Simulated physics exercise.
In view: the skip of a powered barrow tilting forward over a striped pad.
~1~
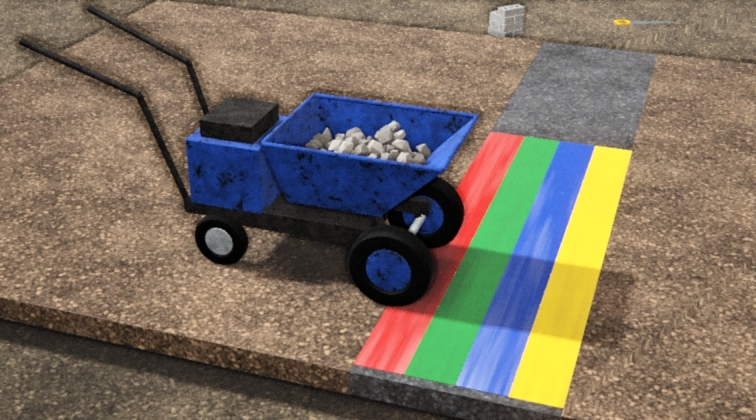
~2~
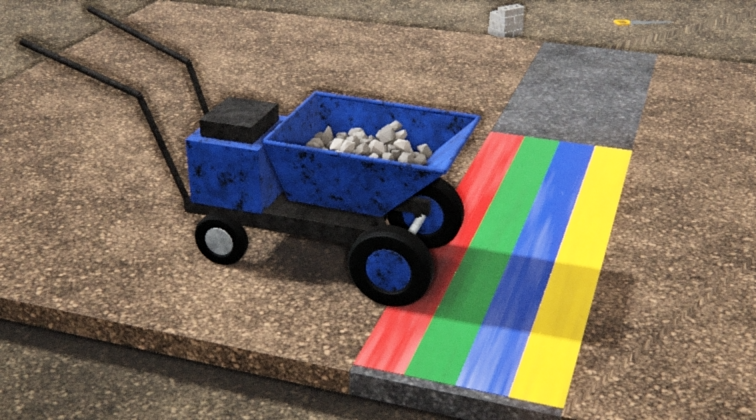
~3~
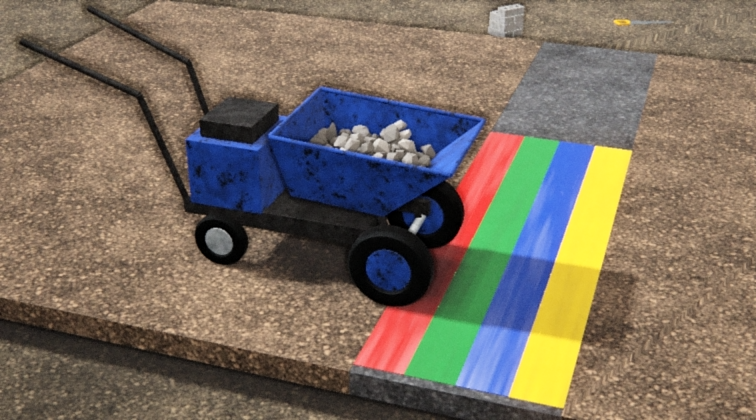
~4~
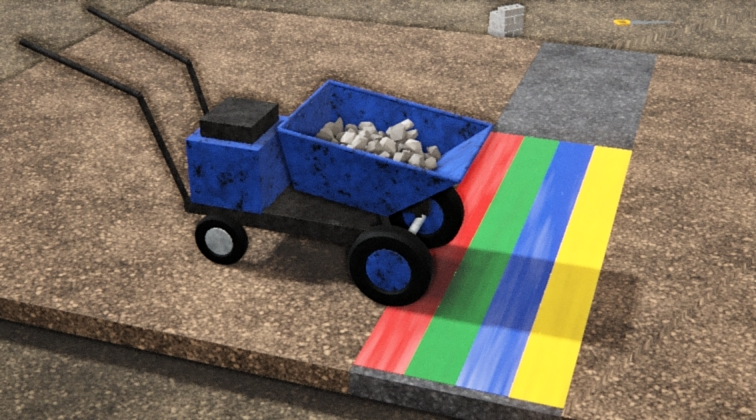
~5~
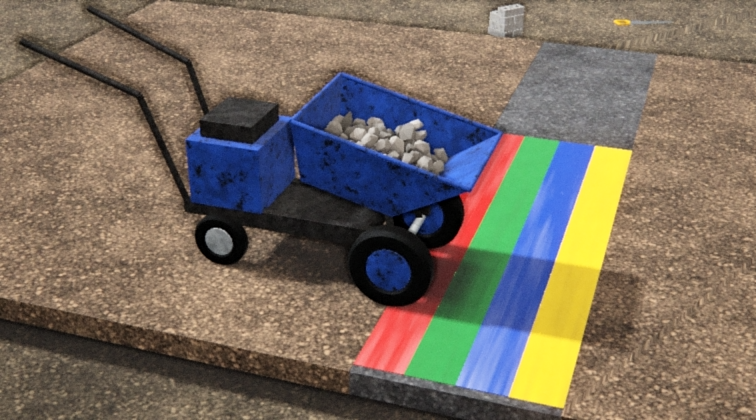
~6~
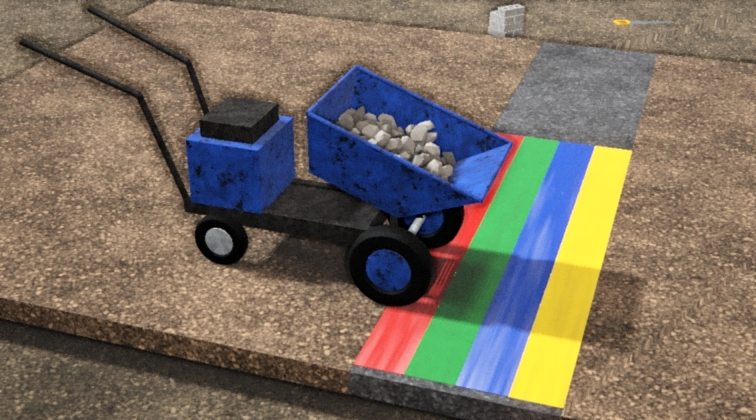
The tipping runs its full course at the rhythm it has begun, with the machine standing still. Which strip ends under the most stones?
Most covered: The yellow band.
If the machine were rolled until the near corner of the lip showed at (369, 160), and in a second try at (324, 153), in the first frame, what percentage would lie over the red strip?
Roughly 0 per cent, and 30 per cent.
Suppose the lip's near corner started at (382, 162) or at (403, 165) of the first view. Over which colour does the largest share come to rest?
At the first place blue, at the second blue.
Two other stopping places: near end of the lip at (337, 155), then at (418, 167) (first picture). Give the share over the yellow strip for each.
Near 0 % and 30 %.
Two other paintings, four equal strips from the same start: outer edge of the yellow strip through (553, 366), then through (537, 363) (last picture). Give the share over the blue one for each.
About 0 and 0 per cent.
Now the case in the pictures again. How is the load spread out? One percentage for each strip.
About: Red strip 0, green strip 0, blue strip 10, yellow strip 45 per cent.
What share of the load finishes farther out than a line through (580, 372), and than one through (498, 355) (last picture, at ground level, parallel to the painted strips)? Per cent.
Near 10 % and 70 %.
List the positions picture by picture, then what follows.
In the first picture, lip of the skip at (442, 171), level; top of the load at (359, 151), broken stones; red strip at (399, 331); green strip at (447, 341); blue strip at (497, 351); yellow strip at (548, 361).
In the second picture, lip of the skip at (444, 172), level; top of the load at (361, 151).
In the third picture, lip of the skip at (450, 176), tipped barely; top of the load at (358, 142).
In the fourth picture, lip of the skip at (459, 182), tipped a little; top of the load at (350, 140).
In the fifth picture, lip of the skip at (469, 190), tipped a little; top of the load at (360, 136).
In the sixth picture, lip of the skip at (481, 201), tipped clearly; top of the load at (353, 134); red strip at (399, 331); green strip at (447, 341); blue strip at (497, 351); yellow strip at (548, 361).
Soon, skip tipped steeply; all in the skip.
A while on, skip tipped right over; most in the skip; a small part over the blue strip; about a quarter over the yellow strip; a stray few off the paint.
Towards the end, skip tipped right over; about a third in the skip; a small part over the blue strip; about half over the yellow strip; a small part off the paint.
Finally, skip tipped right over; about a third in the skip; none over the red strip; none over the green strip; a small part over the blue strip; about half over the yellow strip; a small part off the paint.
